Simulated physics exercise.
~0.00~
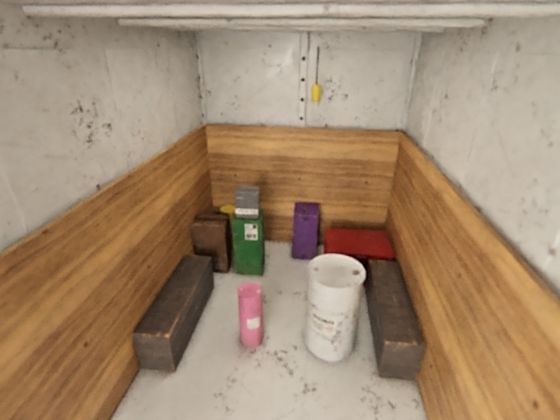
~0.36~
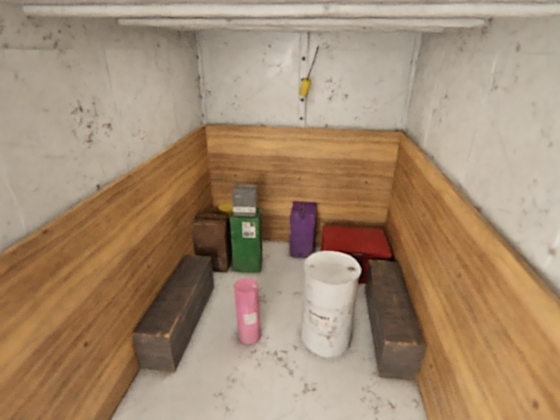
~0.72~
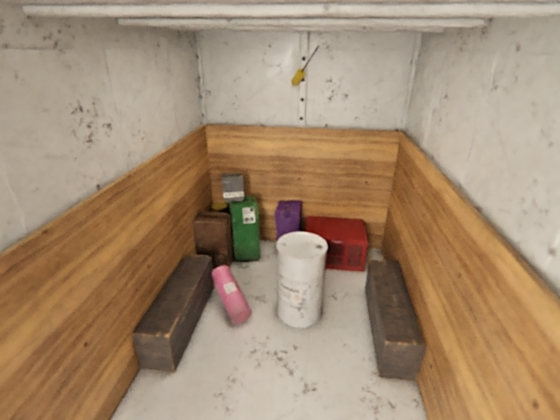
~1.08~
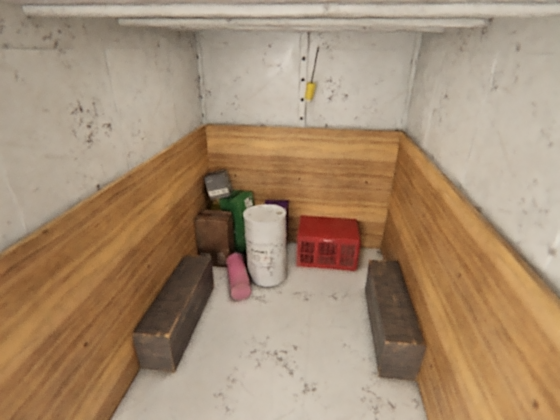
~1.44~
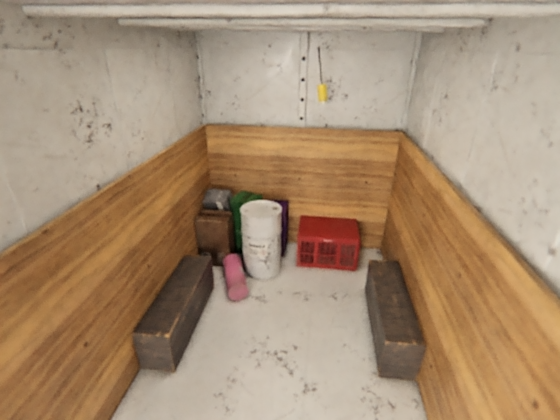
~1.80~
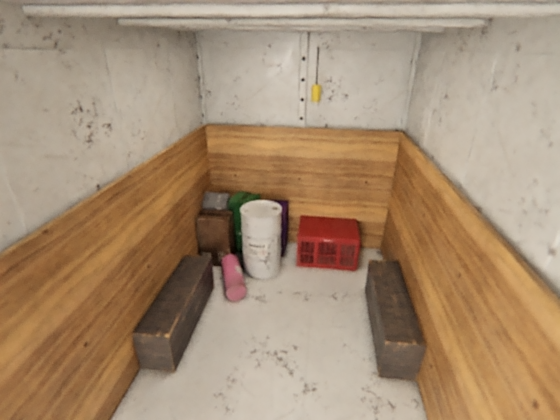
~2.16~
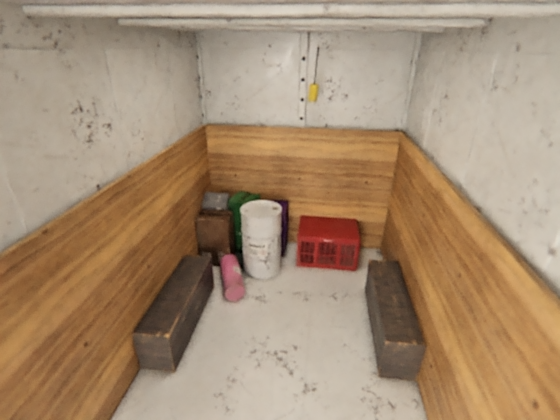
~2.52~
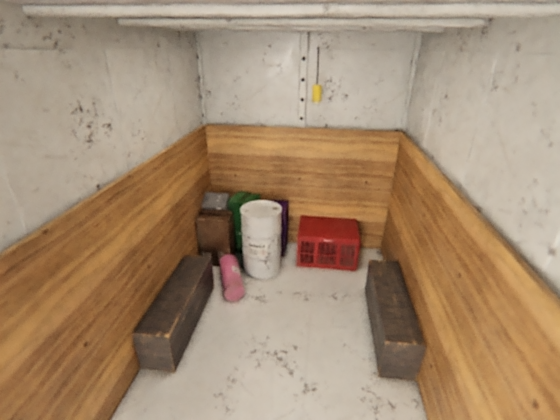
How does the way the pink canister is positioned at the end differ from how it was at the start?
At the start the pink canister stands upright on the floor, while at the end it is lying on its side.
